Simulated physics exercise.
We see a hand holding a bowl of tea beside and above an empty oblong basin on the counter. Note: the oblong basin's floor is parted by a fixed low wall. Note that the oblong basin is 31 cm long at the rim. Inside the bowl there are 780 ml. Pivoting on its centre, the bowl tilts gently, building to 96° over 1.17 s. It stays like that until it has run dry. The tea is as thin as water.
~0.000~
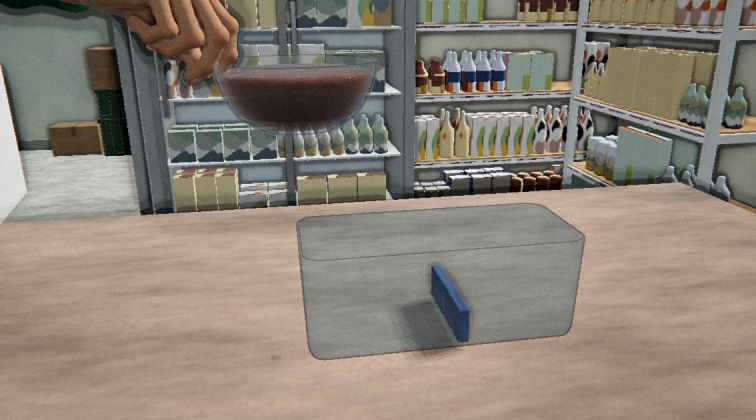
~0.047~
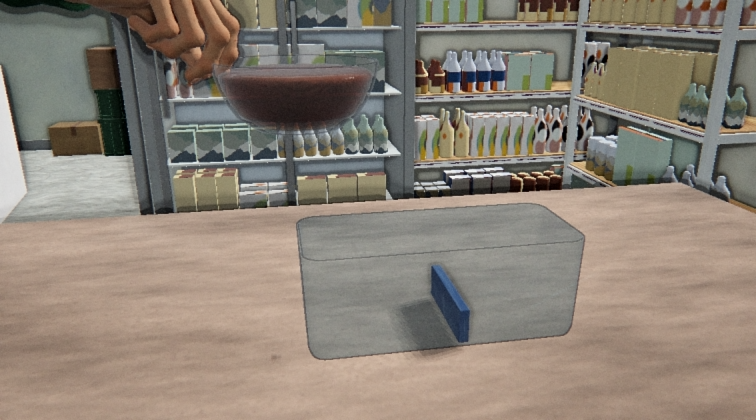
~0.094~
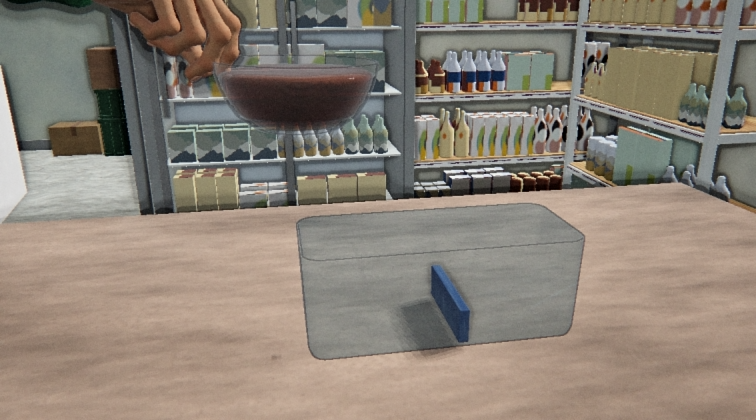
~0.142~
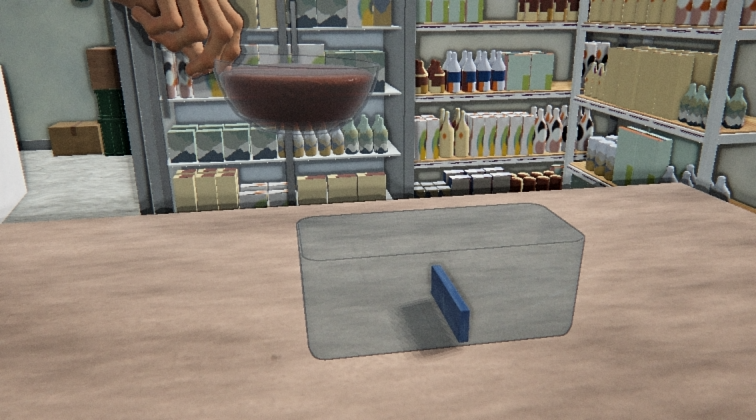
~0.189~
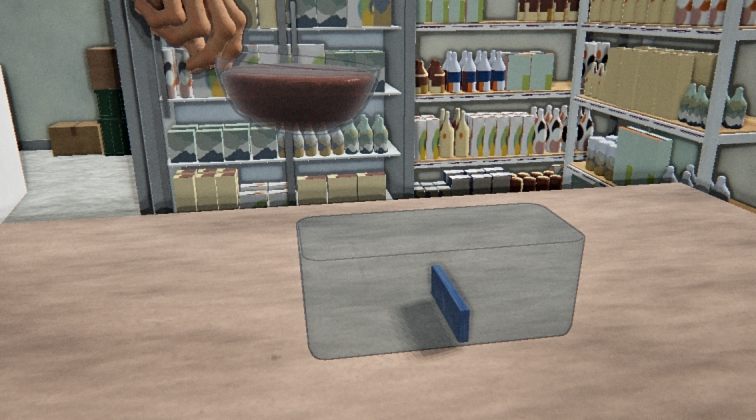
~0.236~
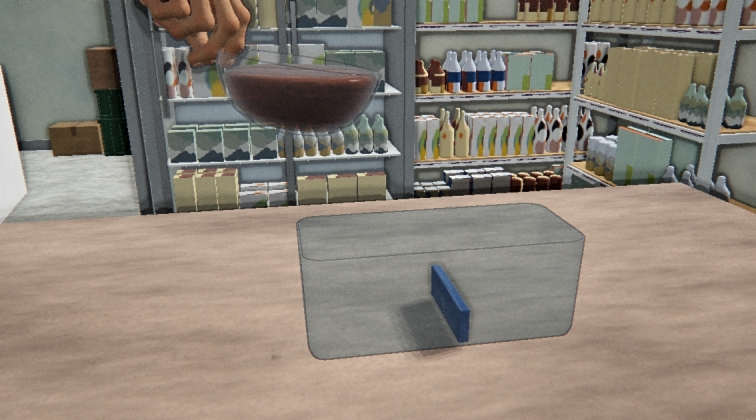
In a storeroom lined with stocked shelves, a hand holding a glass bowl of dark liquid tilting slightly rightward above a counter with a clear basin.
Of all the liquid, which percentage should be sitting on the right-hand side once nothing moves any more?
Around 40 per cent should be sitting there.
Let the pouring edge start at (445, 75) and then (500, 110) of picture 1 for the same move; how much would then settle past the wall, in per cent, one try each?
Try 1: Approx. 80 %; try 2: Approx. 70 %.
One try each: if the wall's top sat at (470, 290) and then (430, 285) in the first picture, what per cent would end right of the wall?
I'd put it at about 15 per cent for the first and about 60 per cent for the second.
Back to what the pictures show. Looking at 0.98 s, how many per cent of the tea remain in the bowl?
Close to 3 percent of the whole amount.
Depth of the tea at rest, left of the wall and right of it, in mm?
I'd say close to 22 mm on the left, close to 20 mm on the right.
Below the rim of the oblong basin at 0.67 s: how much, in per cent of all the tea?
Near 18 in a hundred.
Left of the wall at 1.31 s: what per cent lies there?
I'd say near 60 percent.
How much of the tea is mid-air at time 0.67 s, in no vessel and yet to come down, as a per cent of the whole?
I'd say close to 38 per cent.
Then, 0.67 s in, the tilt is 58° and 44 per cent is still to pour, 11 is left of the wall and 7 right of it.
Then, 0.98 s in, the tilt is 90° and 3 per cent is still to pour, 50 is left of the wall and 38 right of it.
Then, 1.31 s in, the tilt is 96° and 0 per cent is still to pour, 60 is left of the wall and 39 right of it.
Then, 1.67 s in, the tilt is 96° and 0 per cent is still to pour, 59 is left of the wall and 40 right of it.
Finally, 59 per cent lies left of the wall, 40 right of it and 1 outside.
